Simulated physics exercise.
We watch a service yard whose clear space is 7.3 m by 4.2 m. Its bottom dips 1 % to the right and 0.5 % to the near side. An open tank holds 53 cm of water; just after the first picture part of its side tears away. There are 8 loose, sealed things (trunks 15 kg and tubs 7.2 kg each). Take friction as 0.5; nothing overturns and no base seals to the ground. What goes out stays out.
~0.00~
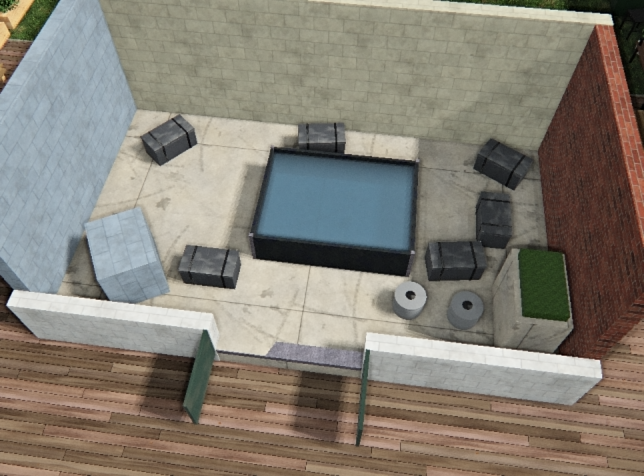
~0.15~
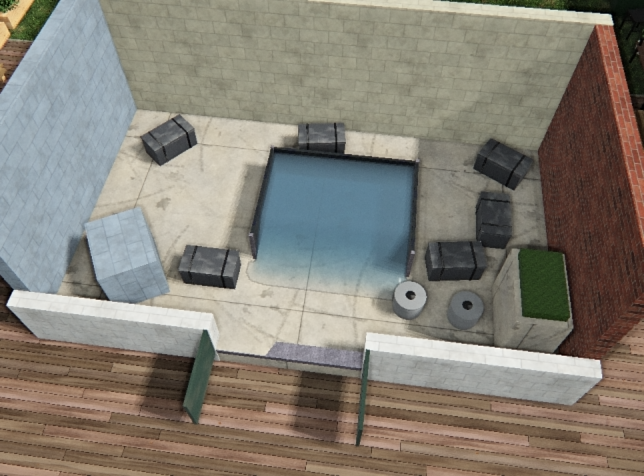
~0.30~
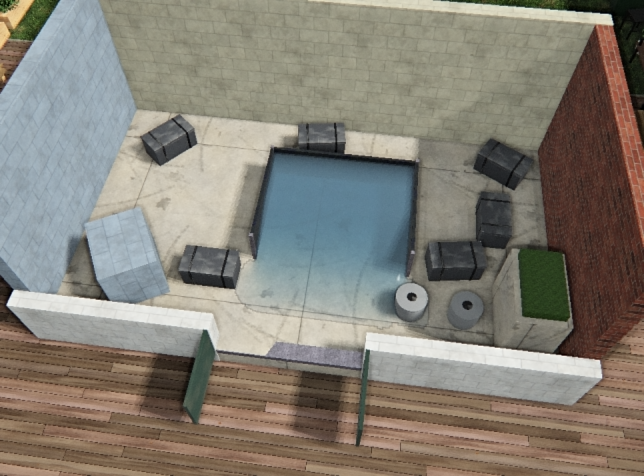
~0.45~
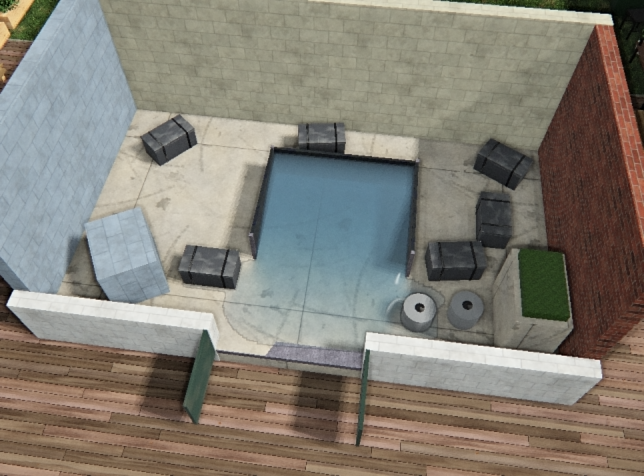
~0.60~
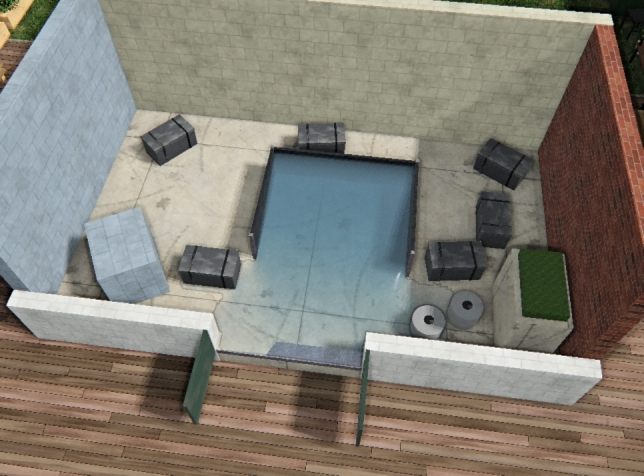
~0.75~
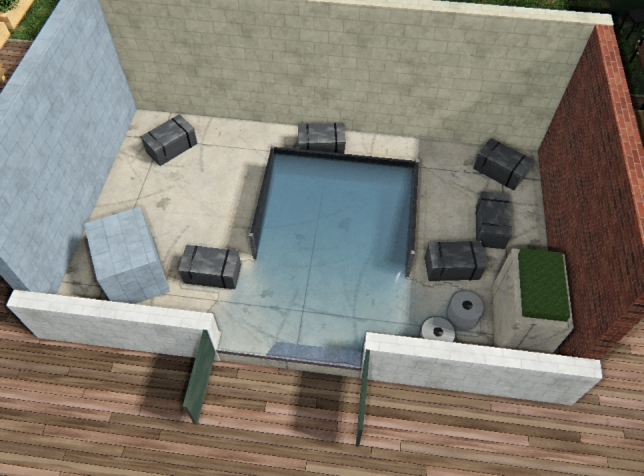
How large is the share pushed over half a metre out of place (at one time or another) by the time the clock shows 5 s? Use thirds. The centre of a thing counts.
It is one to two thirds.
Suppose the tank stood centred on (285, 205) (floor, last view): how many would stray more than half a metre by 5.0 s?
Then 1.
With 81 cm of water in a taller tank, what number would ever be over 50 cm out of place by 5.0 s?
In that case 4 of them.
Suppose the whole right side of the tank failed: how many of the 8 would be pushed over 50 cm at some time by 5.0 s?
In that case 6 of them.
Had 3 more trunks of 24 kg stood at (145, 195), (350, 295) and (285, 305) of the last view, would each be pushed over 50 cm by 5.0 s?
In that order: Short of it, more, over.
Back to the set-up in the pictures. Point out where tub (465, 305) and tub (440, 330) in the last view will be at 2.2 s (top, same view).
Near (469, 276) and (480, 301).
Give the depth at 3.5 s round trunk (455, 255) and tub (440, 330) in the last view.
Roughly 3 and 5 cm.
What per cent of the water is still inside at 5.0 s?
Some 40 per cent remains.
After 1.1 s 1 of 8 are over 50 cm from their spots; 0 afloat.
After 2.2 s 1 of 8 are over 50 cm from their spots; 1 afloat.
After 3.5 s 3 of 8 are over 50 cm from their spots; 1 afloat.
After 5.0 s 3 of 8 are over 50 cm from their spots, and 4 have been at some point; 2 afloat.
